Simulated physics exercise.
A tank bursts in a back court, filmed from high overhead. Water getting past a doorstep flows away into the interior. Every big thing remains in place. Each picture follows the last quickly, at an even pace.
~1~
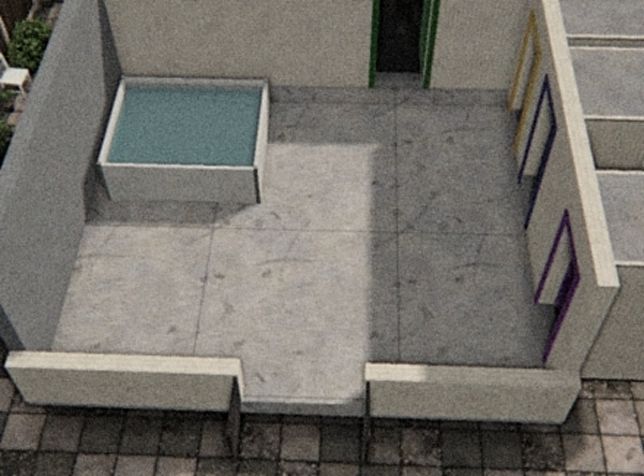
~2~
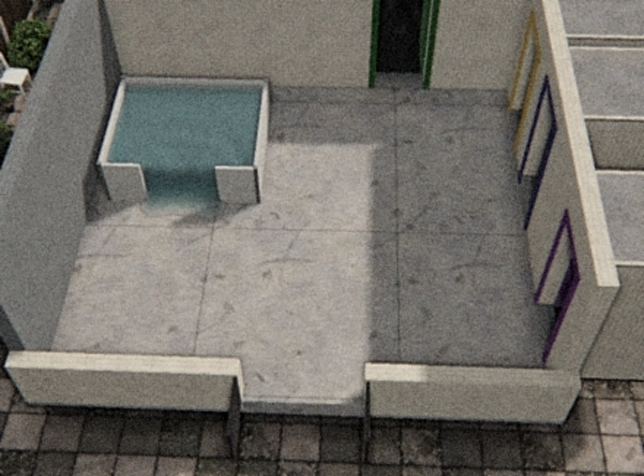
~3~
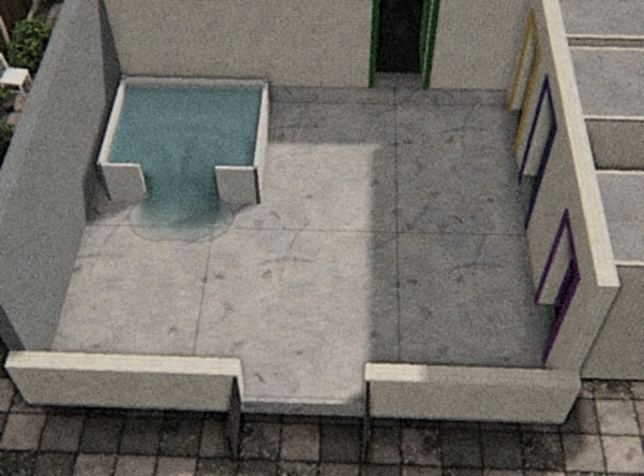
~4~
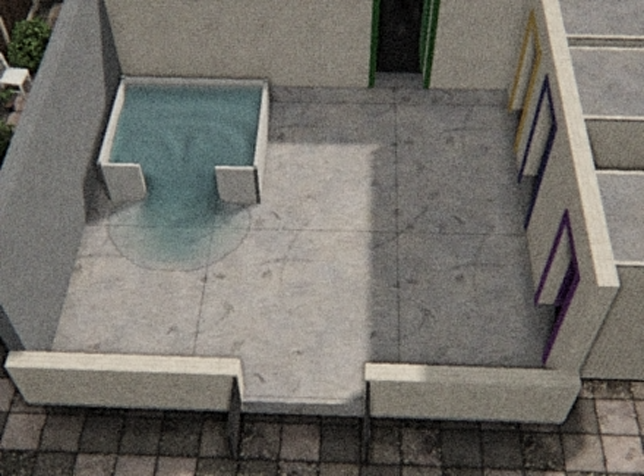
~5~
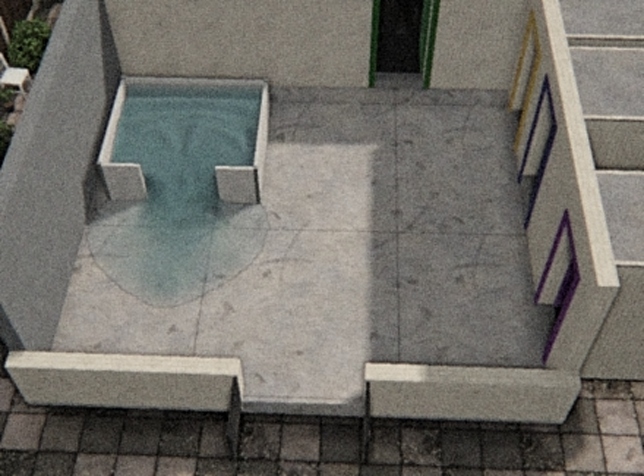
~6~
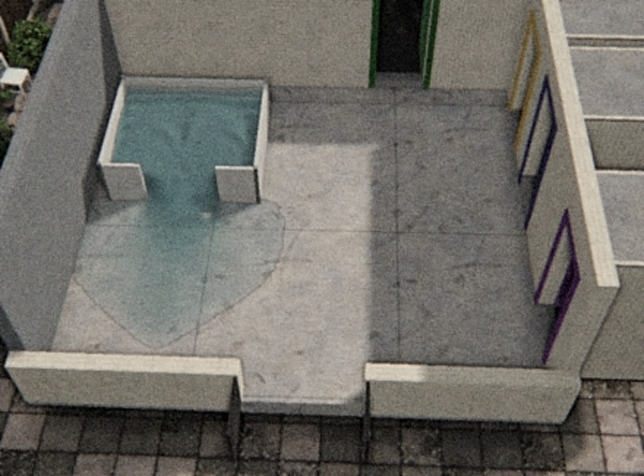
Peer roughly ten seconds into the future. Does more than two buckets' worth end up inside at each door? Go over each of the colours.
The blue door no, two at most; the yellow door no, two at most; the purple door yes, more than two; the green door no, two at most.
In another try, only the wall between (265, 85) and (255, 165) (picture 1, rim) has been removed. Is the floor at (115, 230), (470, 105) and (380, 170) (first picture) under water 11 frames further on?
Taken in turn they're unwetted, swamped and swamped.
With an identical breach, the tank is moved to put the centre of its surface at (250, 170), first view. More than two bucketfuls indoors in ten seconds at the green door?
My take is that the green door doesn't reach it.
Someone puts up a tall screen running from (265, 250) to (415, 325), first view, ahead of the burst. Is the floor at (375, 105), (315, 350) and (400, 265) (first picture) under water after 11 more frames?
Taking the points in turn, they are high and dry, inundated and high and dry.
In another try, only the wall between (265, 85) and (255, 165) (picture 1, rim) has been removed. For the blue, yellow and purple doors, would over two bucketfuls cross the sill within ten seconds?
Door by door: Blue goes past the mark, yellow goes past the mark, purple goes past the mark.
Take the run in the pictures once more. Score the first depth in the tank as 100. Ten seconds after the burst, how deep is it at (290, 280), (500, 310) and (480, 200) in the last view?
In turn 6, 12 and 8 in a hundred.
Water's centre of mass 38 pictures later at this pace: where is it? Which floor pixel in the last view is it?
I'd put it at around (226, 253).
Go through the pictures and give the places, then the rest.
The first frame shows still water in the open tank at (187, 124).
In the second frame, the front is at (145, 207), out from the gap at (182, 189).
In the third frame, the front is at (143, 233), out from the gap at (183, 190).
In the fourth frame, the front is at (155, 266), out from the gap at (183, 190).
In the fifth frame, water pours out at (183, 190) and has run to (155, 301).
In the sixth frame, water pours out at (182, 189) and has run to (155, 342).
A moment on, water covers 30 % of the floor; the blue door not reached, the yellow door not reached, the purple door not reached, the green door not reached.
Next, water covers 35 % of the floor; the blue door not reached, the yellow door not reached, the purple door not reached, the green door not reached.
Then, water covers 40 % of the floor; the blue door not reached, the yellow door not reached, the purple door not reached, the green door not reached.
Later, water covers 60 % of the floor; the blue door wet at the sill, nothing in, the yellow door not reached, the purple door over two buckets in, the green door not reached.
In the end, water covers 95 % of the floor; the blue door wet at the sill, nothing in, the yellow door wet at the sill, nothing in, the purple door far over two buckets in, the green door wet at the sill, nothing in.
